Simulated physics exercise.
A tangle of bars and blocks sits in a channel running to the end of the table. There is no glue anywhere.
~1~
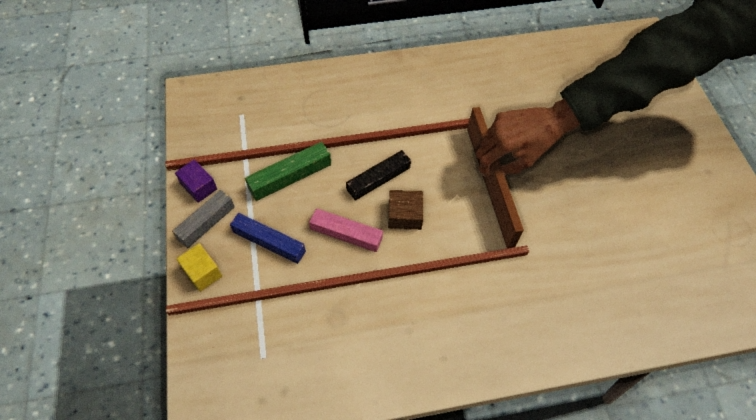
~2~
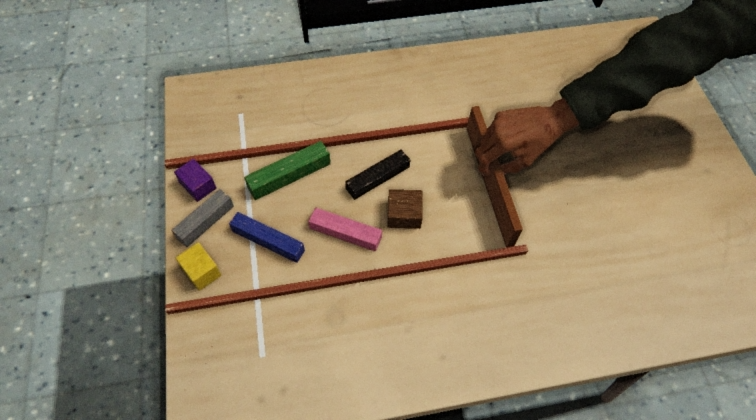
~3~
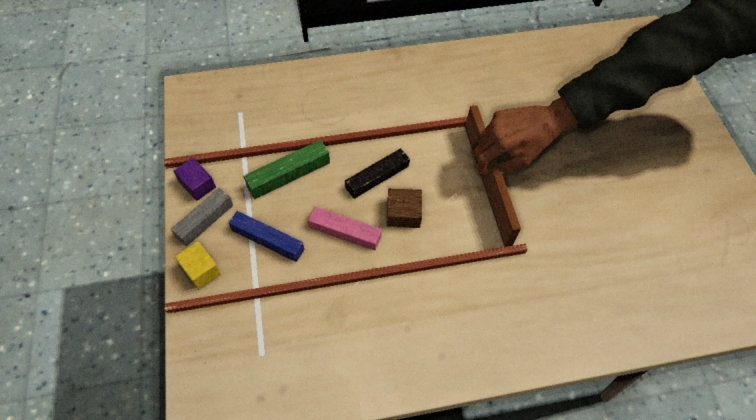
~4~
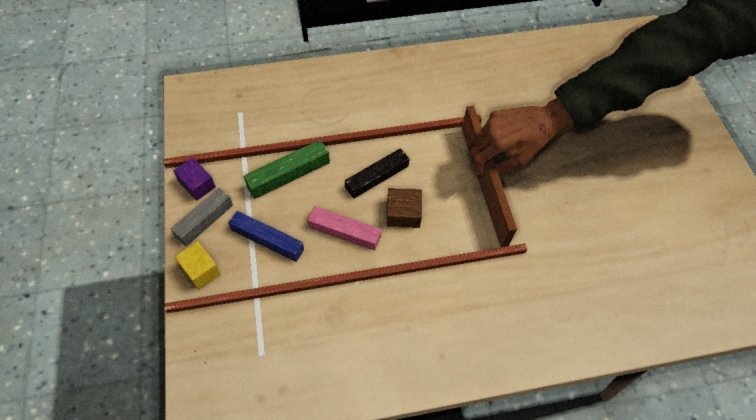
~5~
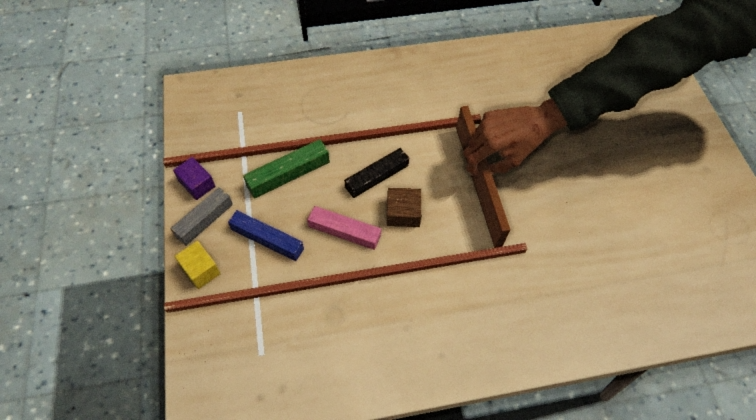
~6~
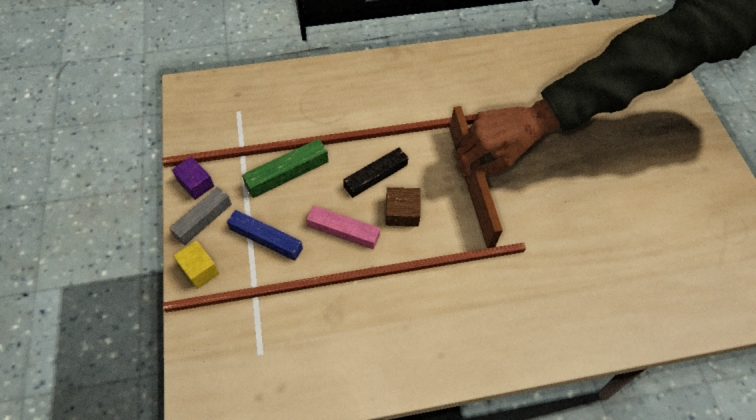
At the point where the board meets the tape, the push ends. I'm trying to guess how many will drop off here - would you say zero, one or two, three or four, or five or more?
Most likely the ones that land below will number fewer than three, yet some.
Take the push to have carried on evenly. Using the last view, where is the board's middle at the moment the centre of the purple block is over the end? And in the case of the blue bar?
The middle is at (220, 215) when it's the purple block, and at (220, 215) when it's the blue bar.
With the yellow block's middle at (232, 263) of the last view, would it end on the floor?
The yellow block stays put.
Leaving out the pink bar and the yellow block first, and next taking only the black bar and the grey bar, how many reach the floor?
Counts - first: 1; second: 0.
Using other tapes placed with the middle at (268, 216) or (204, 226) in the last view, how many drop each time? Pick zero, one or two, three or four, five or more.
Zero; either three or four.
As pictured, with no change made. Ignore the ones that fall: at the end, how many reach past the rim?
The count is 2.
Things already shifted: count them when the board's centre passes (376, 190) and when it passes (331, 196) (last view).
The count reaches 3 first and 5 second.
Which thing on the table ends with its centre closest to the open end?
The yellow block is it.
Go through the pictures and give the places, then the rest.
Purple block (196, 181); yellow block (200, 268); grey bar (204, 219); board (493, 175); tape (251, 222), in the first frame.
Yellow block (199, 267); blue bar (267, 237), in the second frame.
Grey bar (203, 217); green bar (288, 169), in the third frame.
Purple block (195, 179); board (487, 174), in the fourth frame.
Yellow block (198, 265); black bar (377, 173), in the fifth frame.
Purple block (193, 178); yellow block (197, 265); grey bar (201, 216); board (474, 175); tape (248, 219), in the sixth frame.
Soon after, none off yet; purple block at rest near (193, 178); yellow block at rest near (197, 265); grey bar at rest near (201, 216).
In the end, the number that fall off is one or two; gone, grey bar.
